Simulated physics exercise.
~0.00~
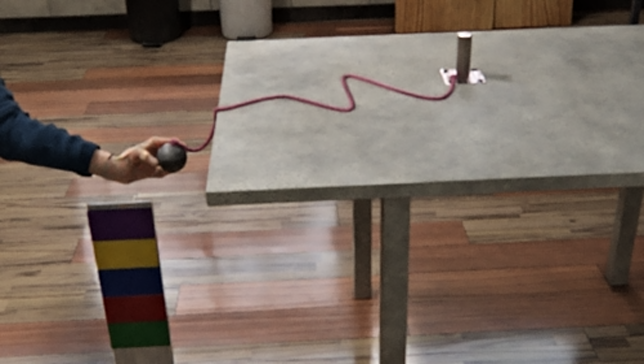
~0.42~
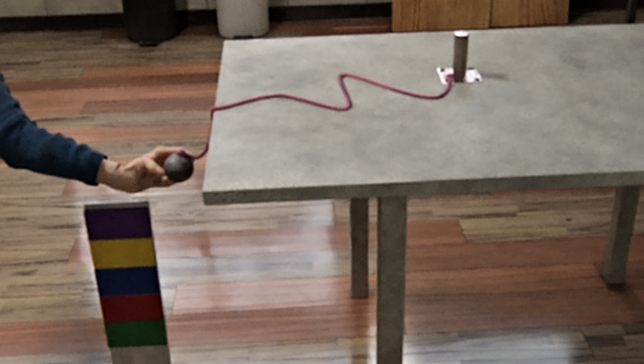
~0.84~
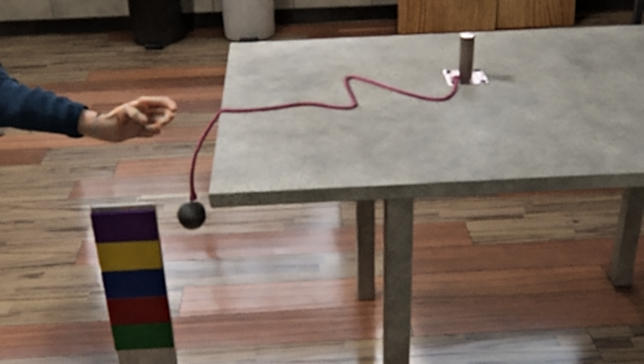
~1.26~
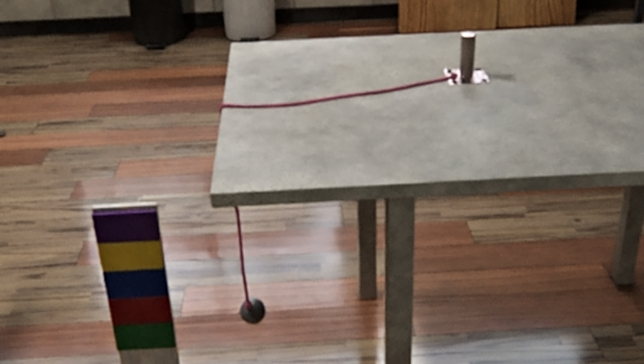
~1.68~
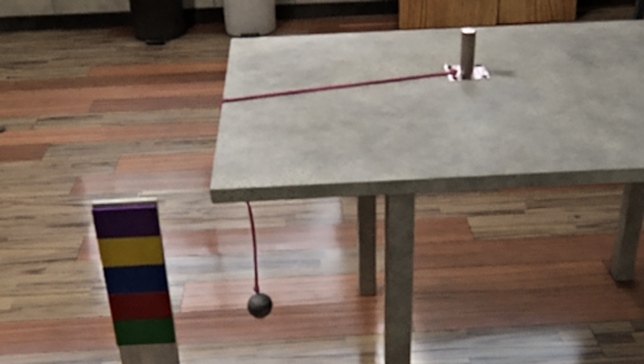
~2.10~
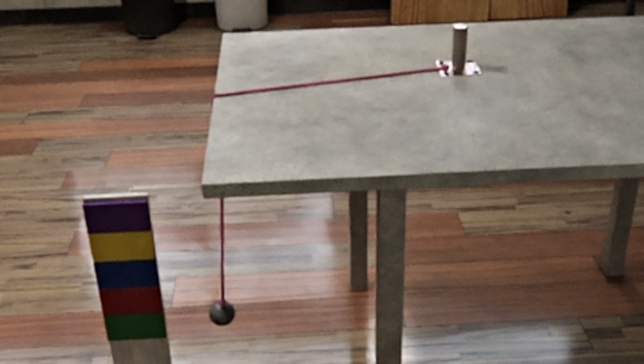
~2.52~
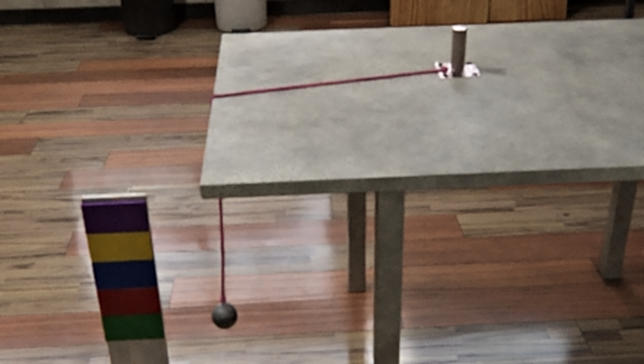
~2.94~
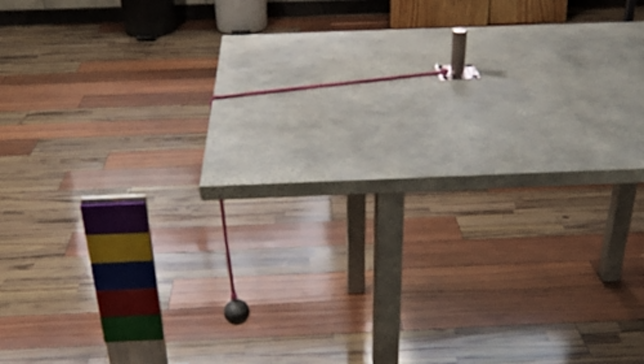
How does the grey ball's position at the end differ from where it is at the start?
At the start the grey ball is held in the hand just off the end of the workbench, above the coloured bands. By the end it hangs from the cord well below the tabletop and a little further right, level with the green band.
